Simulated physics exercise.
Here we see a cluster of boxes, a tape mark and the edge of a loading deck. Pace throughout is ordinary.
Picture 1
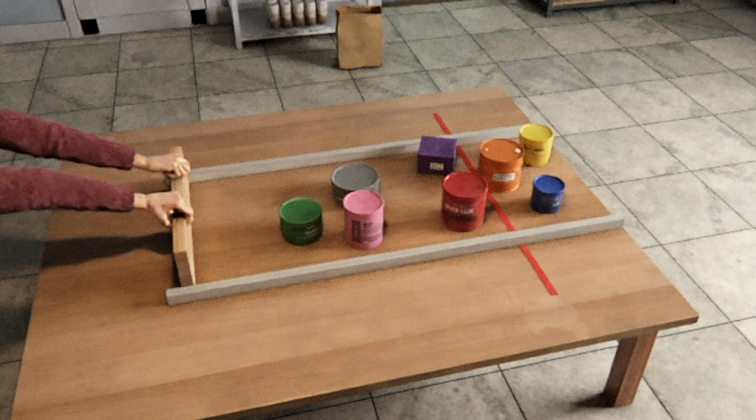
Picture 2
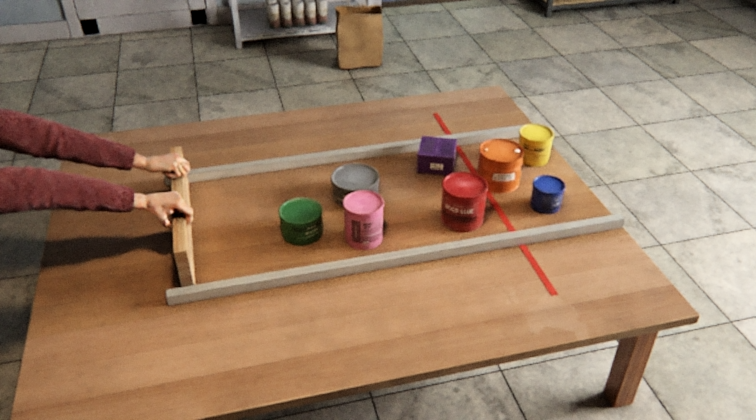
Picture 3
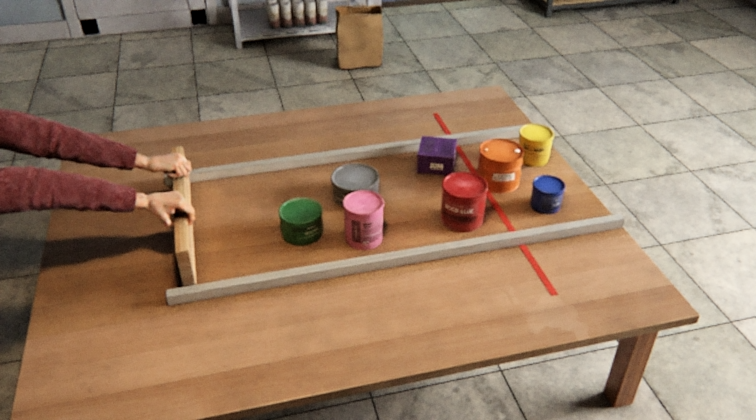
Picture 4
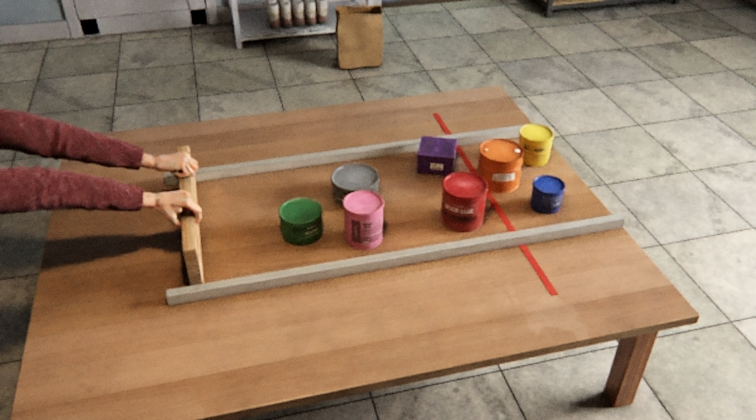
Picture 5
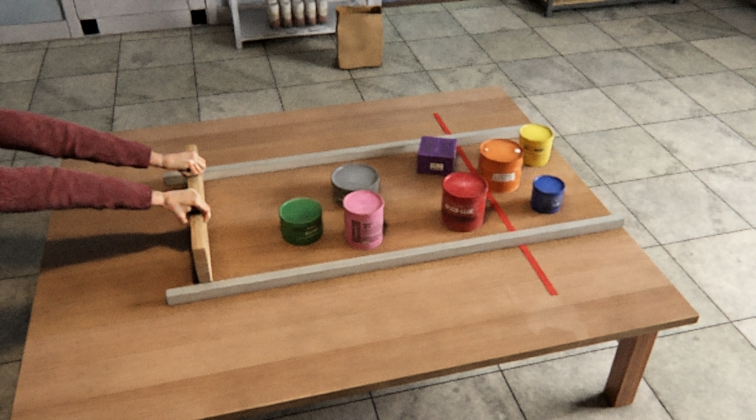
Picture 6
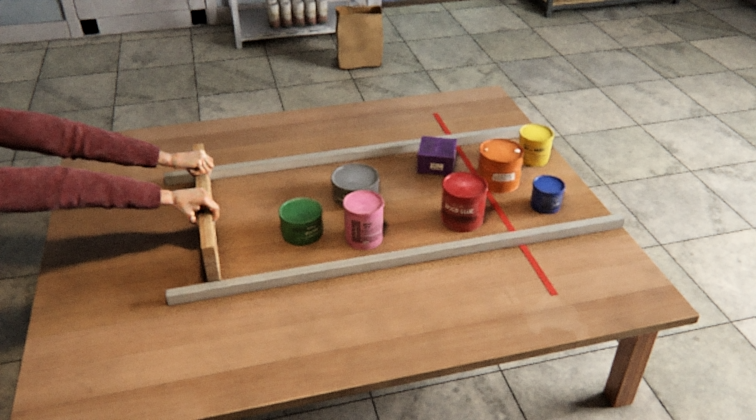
Two hands push a wooden plank slightly right between rails toward the still, colourful containers.
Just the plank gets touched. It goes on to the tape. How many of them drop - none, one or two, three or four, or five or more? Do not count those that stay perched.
The ones that plunge will number none.
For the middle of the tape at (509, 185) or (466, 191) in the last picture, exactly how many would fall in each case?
Taking the two tries in order, the numbers are 1 and 0.
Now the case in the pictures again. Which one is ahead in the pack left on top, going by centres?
The blue pail ends up foremost.
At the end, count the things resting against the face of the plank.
It's 4.
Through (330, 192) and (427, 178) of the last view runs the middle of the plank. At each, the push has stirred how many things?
It comes to 2 for the first spot, 5 for the other.
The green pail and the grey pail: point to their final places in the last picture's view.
They come to rest around (512, 187) and (498, 164).
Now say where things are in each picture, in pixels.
In the first frame, yellow pail (535, 145); blue pail (547, 195); orange canister (500, 166); plank (182, 214); tape (485, 188).
In the second frame, blue pail (547, 195); plank (182, 214).
In the third frame, orange canister (500, 166); grey pail (355, 186).
In the fourth frame, yellow pail (535, 145); red pail (463, 202).
In the fifth frame, blue pail (547, 195); purple tote (437, 156).
In the sixth frame, yellow pail (535, 145); blue pail (547, 195); orange canister (500, 166); plank (206, 210); tape (485, 188).
A little later, none off yet; yellow pail at rest near (535, 145); blue pail at rest near (547, 195); orange canister at rest near (500, 166).
When it is over, the number that fall off is zero.
